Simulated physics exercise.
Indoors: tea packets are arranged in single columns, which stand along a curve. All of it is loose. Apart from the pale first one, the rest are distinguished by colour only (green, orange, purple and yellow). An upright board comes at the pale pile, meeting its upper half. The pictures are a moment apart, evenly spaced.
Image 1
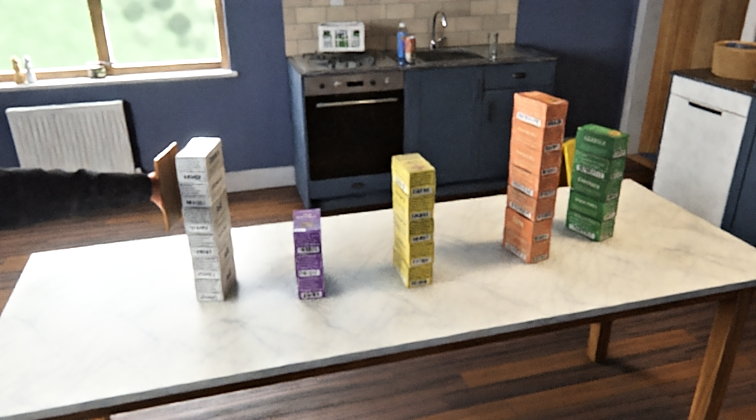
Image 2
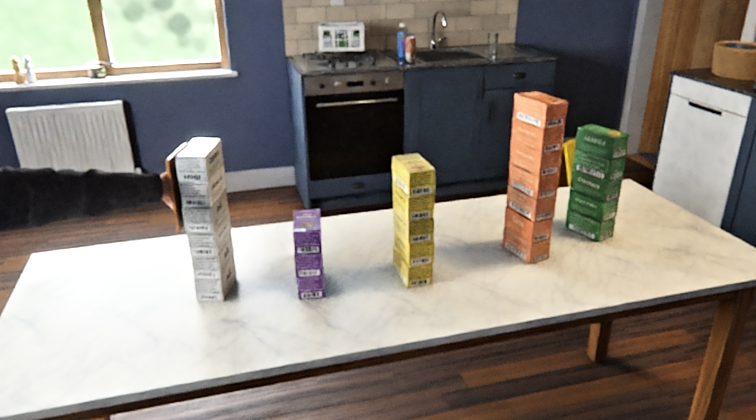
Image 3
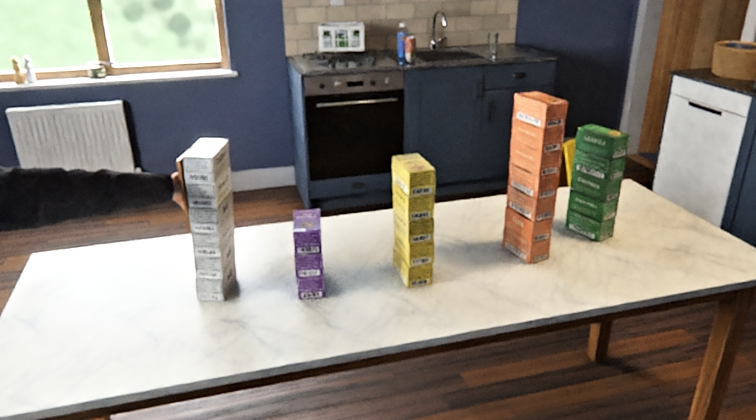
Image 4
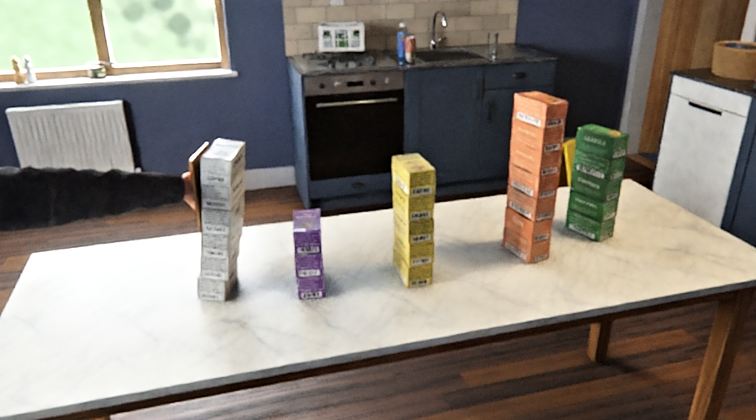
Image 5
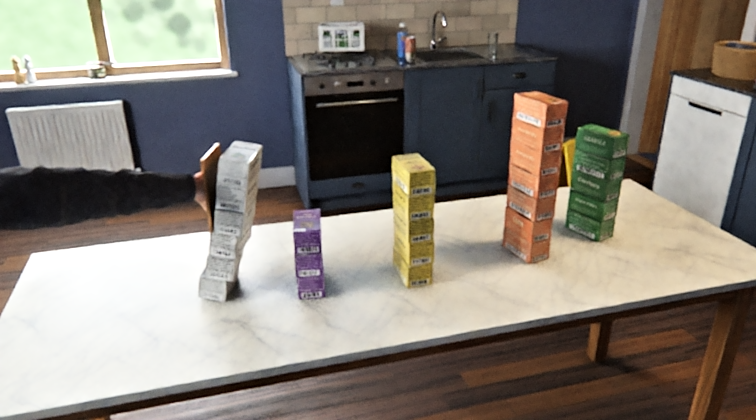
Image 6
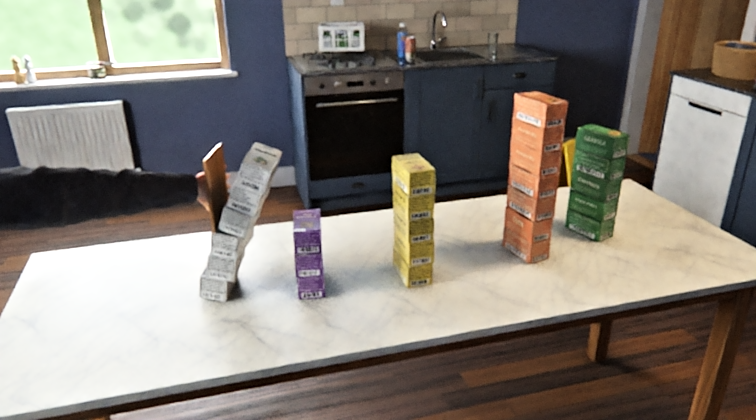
On a pale tabletop in a kitchen, separate stacks of small packets stand in white, purple, yellow, orange and green. From the left, a dark, furry-looking arm moves a brown board against the upper part of the white stack and pushes it rightward. The stack bends, then leans clearly toward the unmoved purple one.
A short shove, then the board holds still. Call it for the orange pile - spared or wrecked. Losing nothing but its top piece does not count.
The orange pile is spared.
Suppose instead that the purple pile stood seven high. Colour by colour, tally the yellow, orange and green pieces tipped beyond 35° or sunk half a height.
When it all settles, yellow has 5 down, orange has 6, and green has 4.
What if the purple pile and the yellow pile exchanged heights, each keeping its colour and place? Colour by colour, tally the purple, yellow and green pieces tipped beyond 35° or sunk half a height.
It works out to purple 3, then yellow 2, then green 0.
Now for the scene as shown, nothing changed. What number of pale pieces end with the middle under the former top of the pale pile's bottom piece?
Count = 3.
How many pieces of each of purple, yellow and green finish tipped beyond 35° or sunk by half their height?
Taking each in turn, purple gives 0, yellow gives 0, green gives 0.
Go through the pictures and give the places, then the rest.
In the first picture (we follow the side turned to the camera), board (160, 187) not yet touching; top orange packet (529, 111); top yellow packet (422, 183); no other piece has moved.
In the second picture, board (171, 187) not yet touching; top orange packet (529, 111).
In the third picture, board (183, 187) pushing; top orange packet (529, 111).
In the fourth picture, board (194, 187) pushing, top of the pale pile leaning a little; top orange packet (529, 111); no other piece has moved.
In the fifth picture, board (205, 188) pushing, top of the pale pile leaning a little; top orange packet (529, 111); no other piece has moved.
In the sixth picture, board (208, 188) stopped, top of the pale pile leaning clearly; top orange packet (529, 111); top purple packet (308, 242); no other piece has moved.
Soon, 0 of the pale pile down; none of the 7 orange packets down (0 of 20 in all colours); top orange packet unmoved.
A while on, 3 of the pale pile down; none of the 7 orange packets down (0 of 20 in all colours); top orange packet unmoved.
Finally, 3 of the pale pile down; none of the 7 orange packets down (0 of 20 in all colours); top orange packet unmoved; top yellow packet unmoved. Seen by the last camera, middles, top orange packet near (540, 109), top yellow packet near (414, 174).
